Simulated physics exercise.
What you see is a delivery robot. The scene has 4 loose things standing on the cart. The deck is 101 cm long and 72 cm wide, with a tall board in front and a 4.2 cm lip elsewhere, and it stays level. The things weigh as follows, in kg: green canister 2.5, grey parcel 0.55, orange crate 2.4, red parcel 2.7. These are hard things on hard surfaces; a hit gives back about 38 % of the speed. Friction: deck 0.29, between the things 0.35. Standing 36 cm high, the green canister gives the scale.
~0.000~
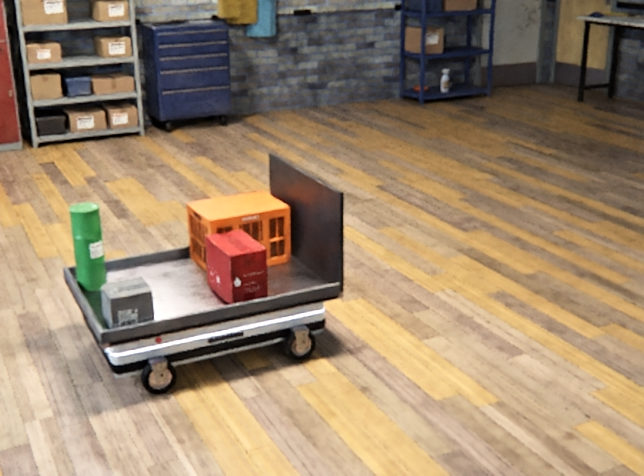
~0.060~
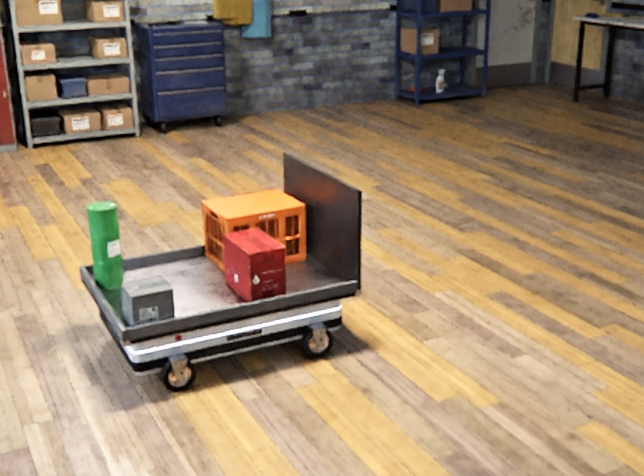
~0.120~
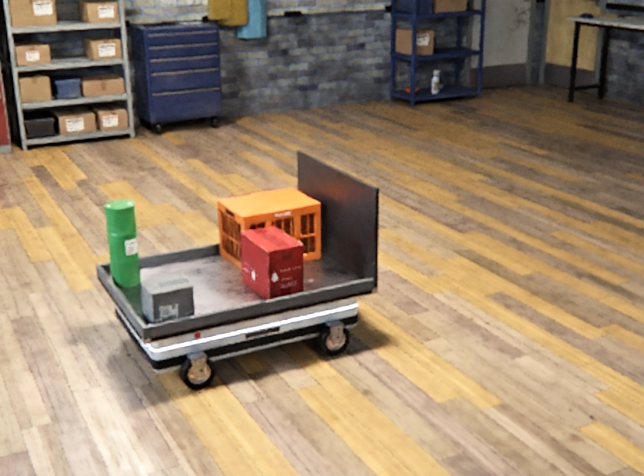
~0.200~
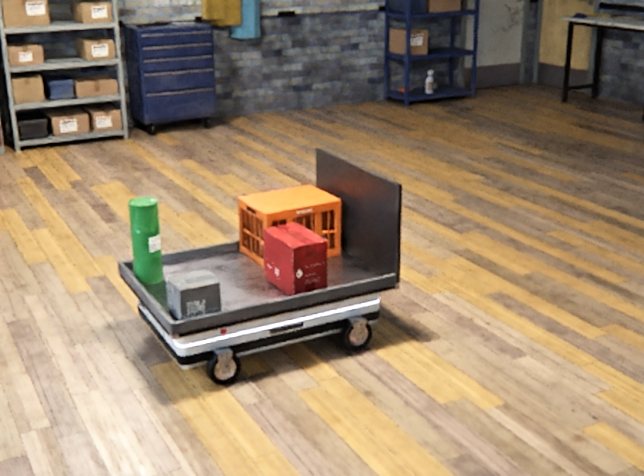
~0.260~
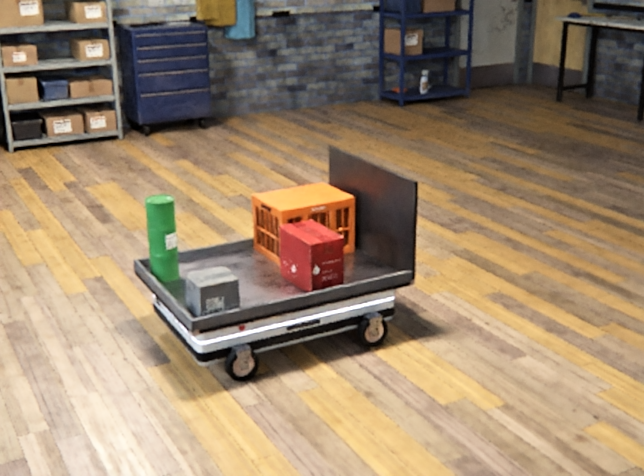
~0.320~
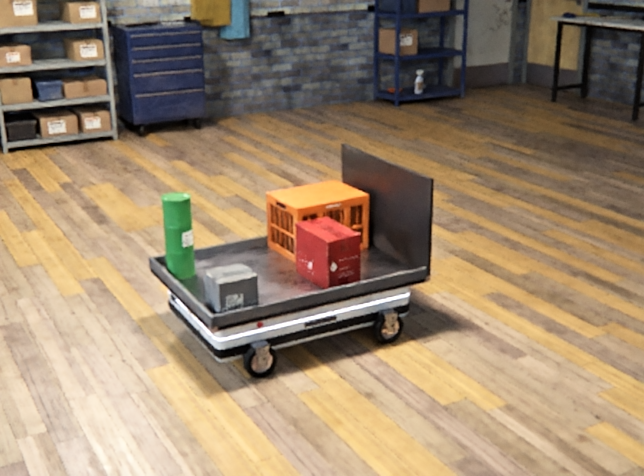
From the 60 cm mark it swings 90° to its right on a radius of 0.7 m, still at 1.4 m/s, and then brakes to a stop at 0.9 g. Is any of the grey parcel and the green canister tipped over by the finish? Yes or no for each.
Grey parcel: No, green canister: Yes.
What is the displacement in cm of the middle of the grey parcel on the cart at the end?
I'd say about 20 cm between start and finish.
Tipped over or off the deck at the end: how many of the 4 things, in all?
That makes 1.
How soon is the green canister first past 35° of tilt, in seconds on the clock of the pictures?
That comes at close to 1.3 seconds.
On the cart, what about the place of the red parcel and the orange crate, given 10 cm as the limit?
Red parcel: Is displaced. Orange crate: Remains in place.
After 1.02 s, cart 143 cm along, turned 56°; green canister moved 7 cm near (425, 210); red parcel moved 10 cm; orange crate moved 2 cm.
After 1.52 s, cart 209 cm along, turned 90°; green canister now off the deck; red parcel moved 9 cm; orange crate moved 4 cm.
In the end (2.3 s), off the deck and tipped over, green canister; not toppled but over 10 cm from the start, grey parcel and red parcel; the last one under 10 cm from the start. In the last view, grey parcel near (526, 322).
